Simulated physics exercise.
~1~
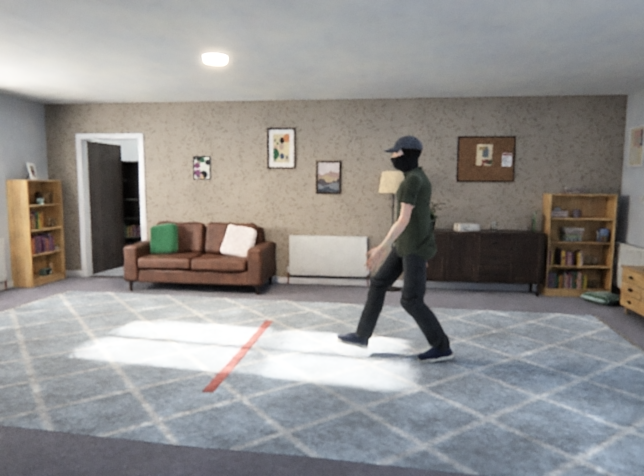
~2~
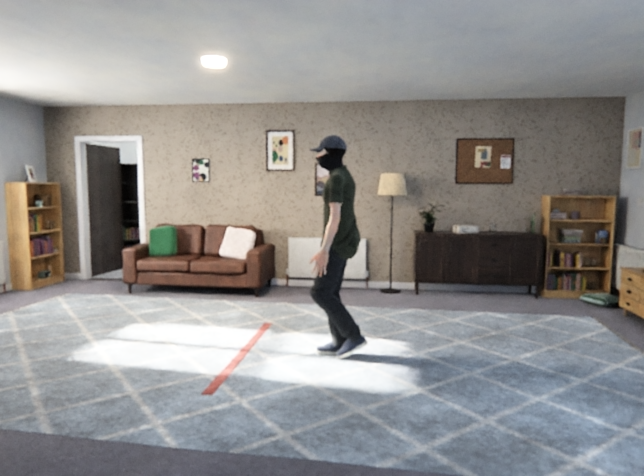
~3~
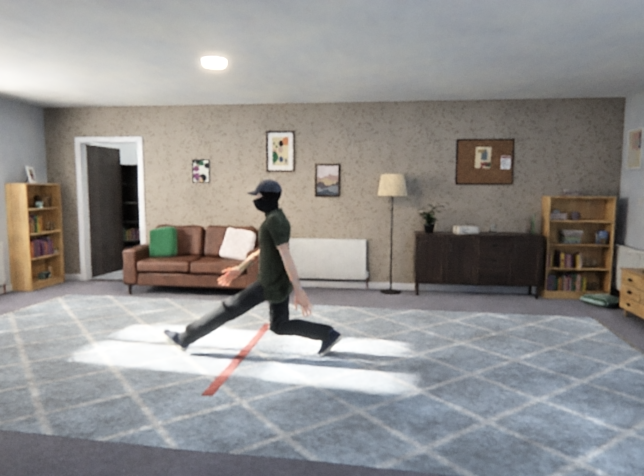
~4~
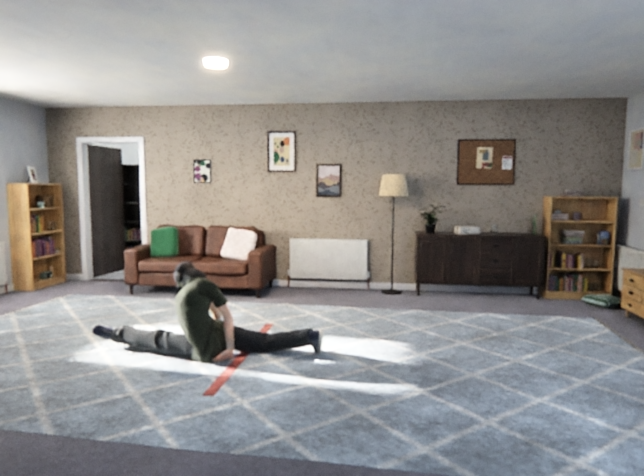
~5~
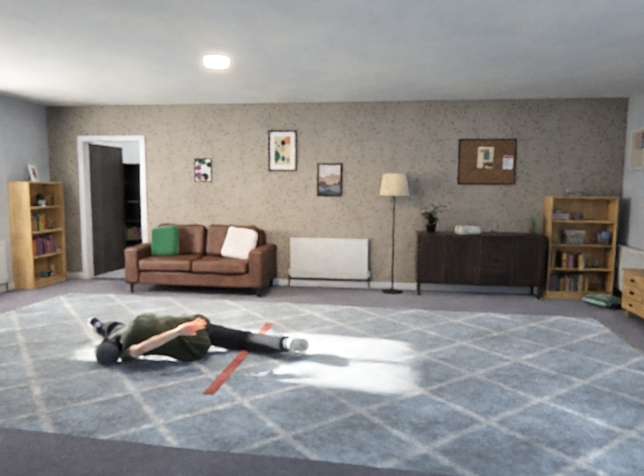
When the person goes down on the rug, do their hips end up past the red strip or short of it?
The person's hips end up past the red strip, on its left side.
In a living room, a person in a cap, dark face covering and green shirt walked left across a patterned rug, stretched into a long stride over a red strip, sank with legs spread wide, and ended up lying low with the head beyond the strip.
